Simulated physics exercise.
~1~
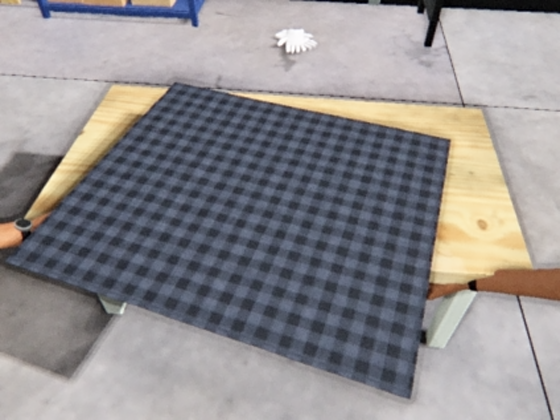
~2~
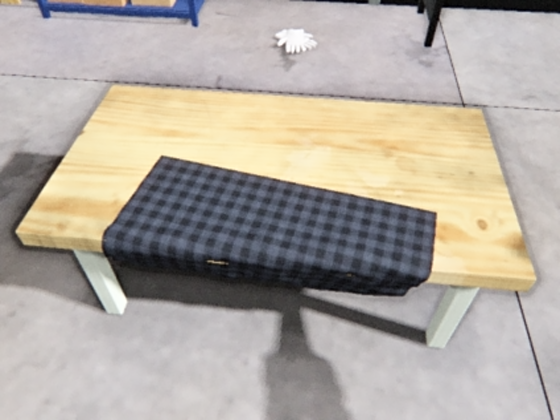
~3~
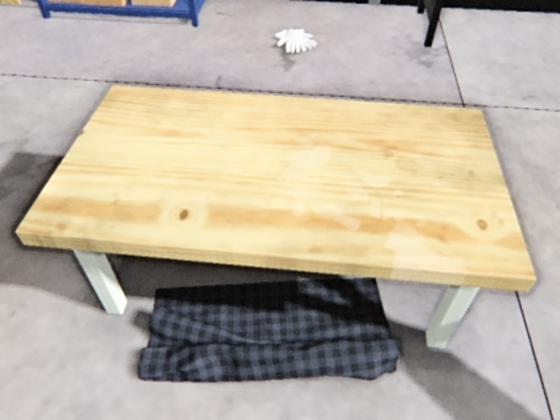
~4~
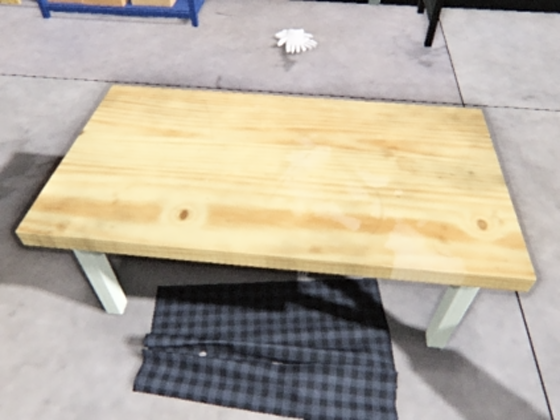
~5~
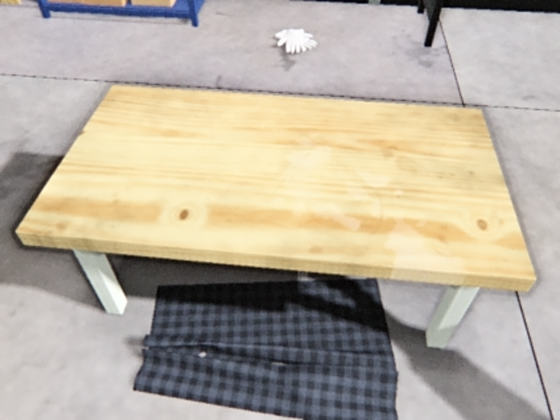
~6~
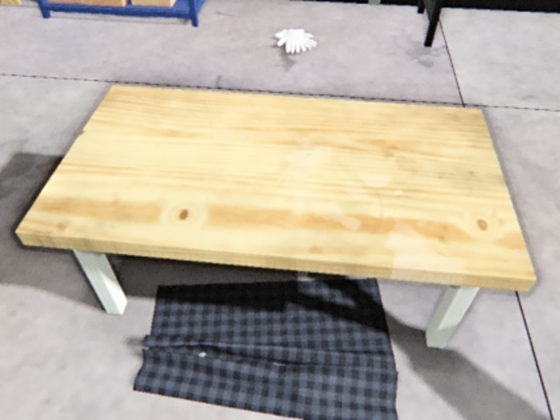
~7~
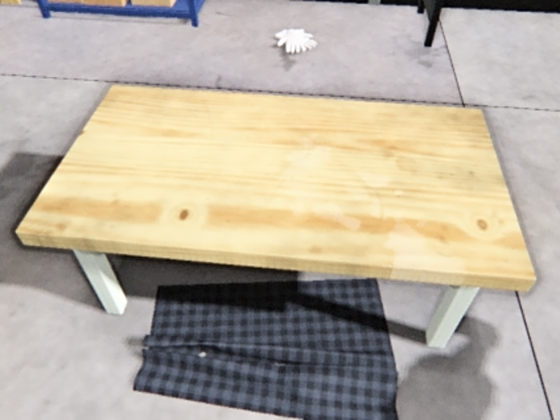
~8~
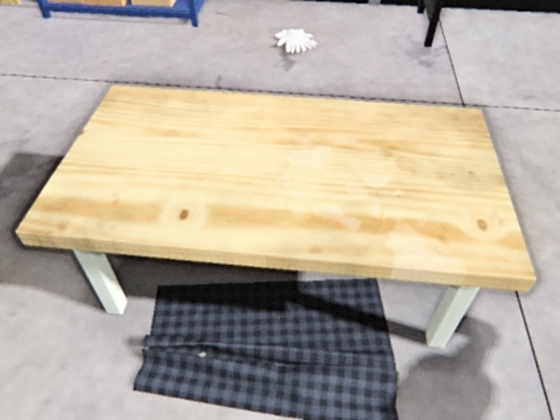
Two hands releasing a dark checked cloth over a wooden workbench, the cloth sliding off the front edge and lying crumpled on the floor.
